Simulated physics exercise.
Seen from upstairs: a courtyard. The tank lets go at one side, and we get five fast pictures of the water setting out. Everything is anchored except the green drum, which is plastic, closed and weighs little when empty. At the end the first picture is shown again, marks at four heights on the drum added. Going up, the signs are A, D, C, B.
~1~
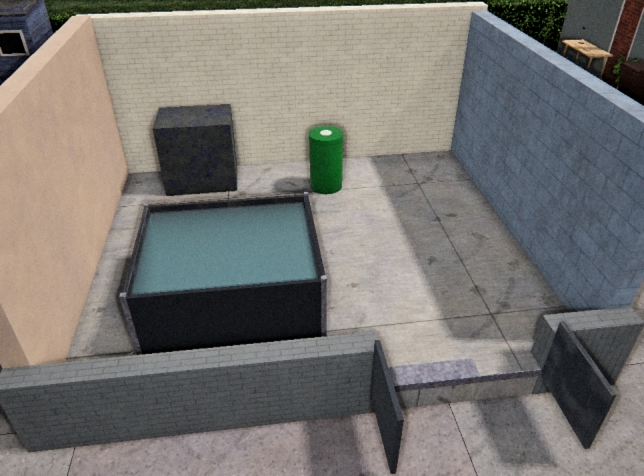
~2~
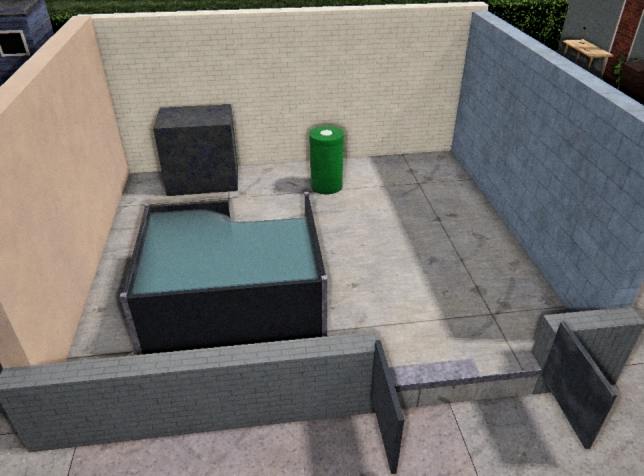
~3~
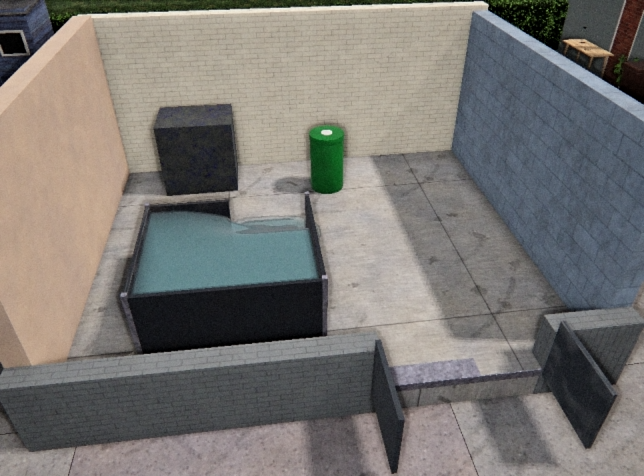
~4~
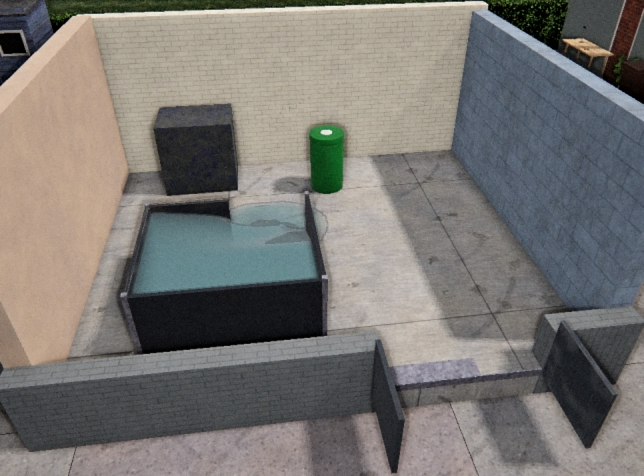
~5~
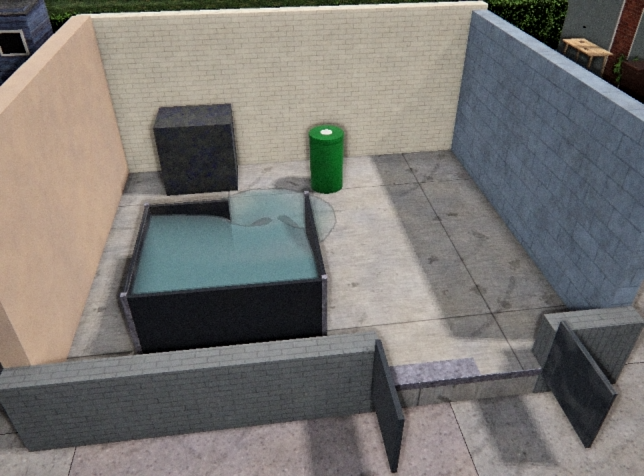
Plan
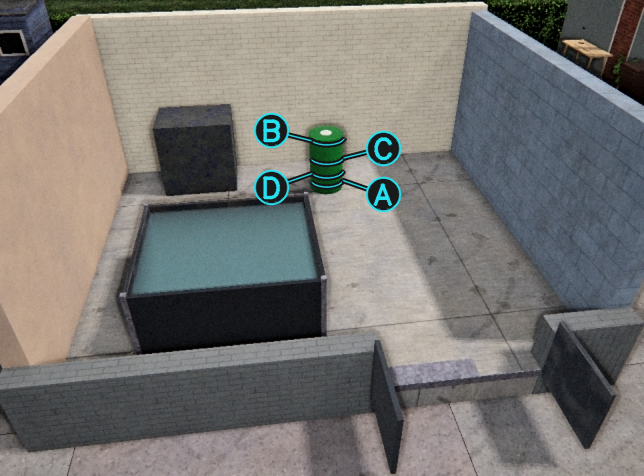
Water pouring through a gap in the back of a dark square tank and spreading across a walled yard towards a green drum.
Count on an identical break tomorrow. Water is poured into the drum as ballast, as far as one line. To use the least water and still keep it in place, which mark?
The limit is C.
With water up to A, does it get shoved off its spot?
Yes, that goes wrong.
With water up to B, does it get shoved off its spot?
No, that is safe.
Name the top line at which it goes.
That would be D.
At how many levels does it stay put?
Two.
In cyan, A at (329, 187); B at (329, 144); C at (329, 164); D at (329, 177); from the bottom up A, D, C, B.
With A, it is pushed about 5 times its own width away.
With B, it does not move.
With C, it does not move.
With D, it is pushed about twice its own width away.
